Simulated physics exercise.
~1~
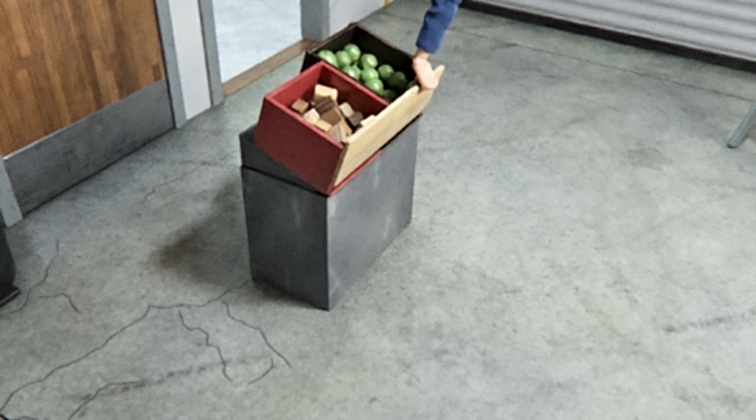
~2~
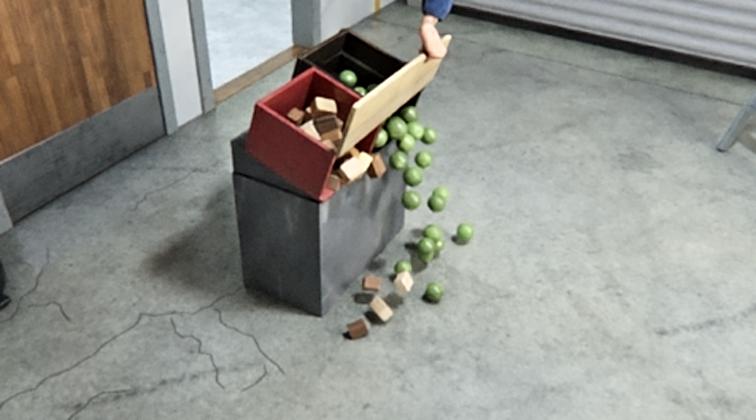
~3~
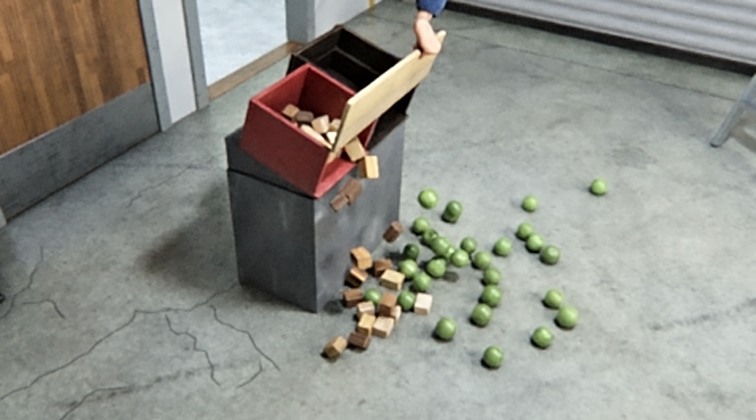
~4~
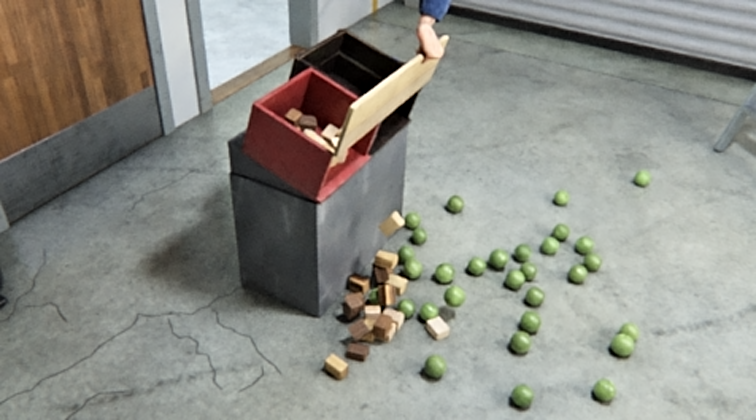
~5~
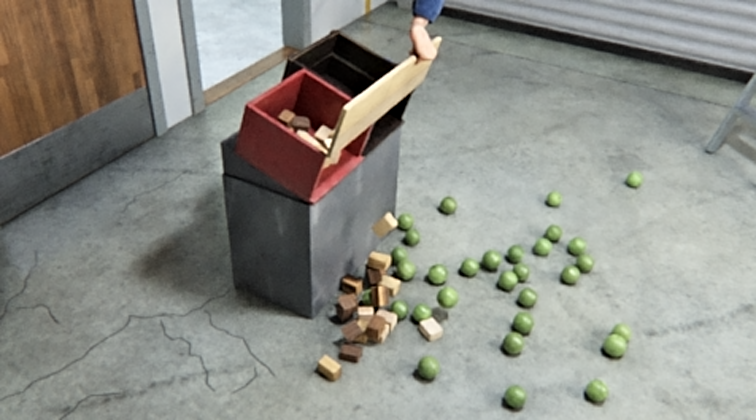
At the start, a red chute of wooden blocks and a darker chute of green apples sit side by side on a grey metal stand, tilted down to the right behind a pale wooden gate held by a hand. The hand raises the gate, and apples pour out while a few blocks tumble after them. The apples roll widely across the concrete floor to the right, as more blocks drop into a heap beside the stand. At the end, the apple chute is empty, some blocks remain in the red chute, and the spilled pieces lie still.
